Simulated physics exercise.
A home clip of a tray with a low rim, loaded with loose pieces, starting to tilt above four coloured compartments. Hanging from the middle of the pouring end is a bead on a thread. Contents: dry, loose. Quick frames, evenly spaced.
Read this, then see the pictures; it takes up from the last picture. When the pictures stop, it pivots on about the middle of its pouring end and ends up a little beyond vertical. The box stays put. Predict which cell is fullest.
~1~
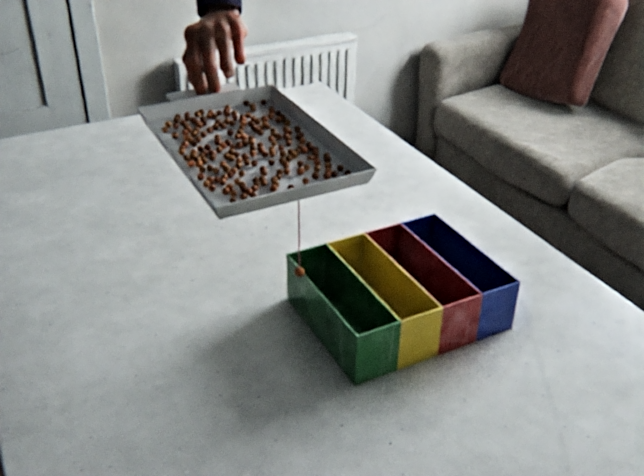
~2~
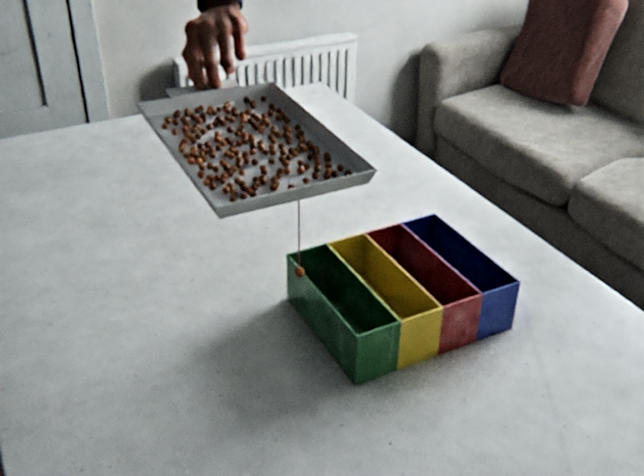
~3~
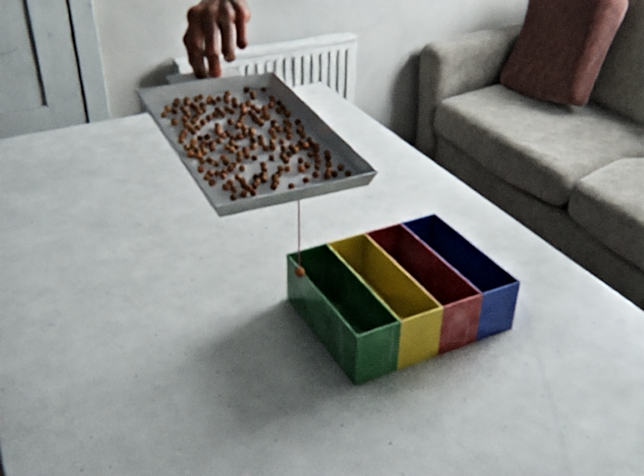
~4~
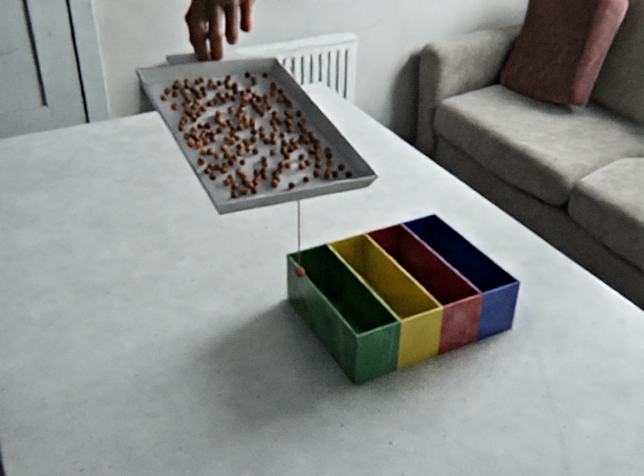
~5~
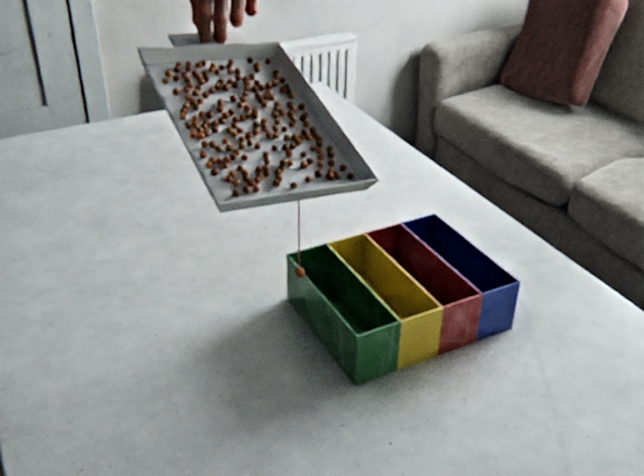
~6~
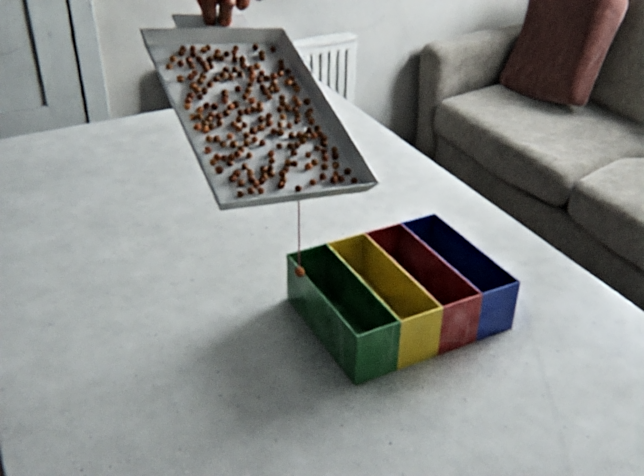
My prediction is the yellow cell.
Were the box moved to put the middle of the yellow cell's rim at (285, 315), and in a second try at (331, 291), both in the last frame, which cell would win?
In order: The blue cell, that red cell.
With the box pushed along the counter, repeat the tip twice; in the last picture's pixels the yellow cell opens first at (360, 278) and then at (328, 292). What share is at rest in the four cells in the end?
About 100% and about 100%.
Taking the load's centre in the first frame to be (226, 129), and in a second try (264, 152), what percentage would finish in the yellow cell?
First 70 %, then 60 %.
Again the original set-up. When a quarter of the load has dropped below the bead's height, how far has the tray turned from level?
The tilt is near 75° by then.
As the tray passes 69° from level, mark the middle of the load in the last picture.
The load is centred about (349, 194).
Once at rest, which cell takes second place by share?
The one in second place is that green cell.
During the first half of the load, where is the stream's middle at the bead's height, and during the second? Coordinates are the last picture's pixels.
Near (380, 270) and later near (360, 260).
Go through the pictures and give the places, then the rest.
In the first frame, corners of the pouring end at (219, 203) and (369, 167), level; middle of the load at (239, 145), cereal balls; bead on its thread at (299, 272); green cell at (378, 349); yellow cell at (420, 334); red cell at (460, 320); blue cell at (498, 307).
In the second frame, corners of the pouring end at (219, 202) and (369, 168), level; middle of the load at (239, 143).
In the third frame, corners of the pouring end at (220, 201) and (370, 170), tipped barely, lowest at the right corner; middle of the load at (239, 137).
In the fourth frame, corners of the pouring end at (221, 200) and (371, 173), tipped a little, lowest at the right corner; middle of the load at (240, 127).
In the fifth frame, corners of the pouring end at (222, 198) and (372, 176), tipped clearly, lowest at the right corner; middle of the load at (242, 118).
In the sixth frame, corners of the pouring end at (224, 197) and (372, 179), tipped clearly, lowest at the right corner; middle of the load at (247, 111), about half on the move; green cell at (378, 349); yellow cell at (420, 334); red cell at (460, 320); blue cell at (498, 307).
Soon after the last picture, tray tipped steeply; about two thirds on the tray; a small part in the yellow cell; a stray few in the green cell; about a quarter falling or outside the box.
A little later, tray tipped past a quarter turn; a stray few on the tray; about half in the yellow cell; about a third in the green cell; a small part in the red cell; a small part falling or outside the box.
Later still, tray tipped past a quarter turn; about two thirds in the yellow cell; about a third in the green cell; a small part in the red cell; a small part falling or outside the box.
At rest, tray tipped past a quarter turn; about two thirds in the yellow cell; about a third in the green cell; a small part in the red cell; none in the blue cell; a small part outside the box.
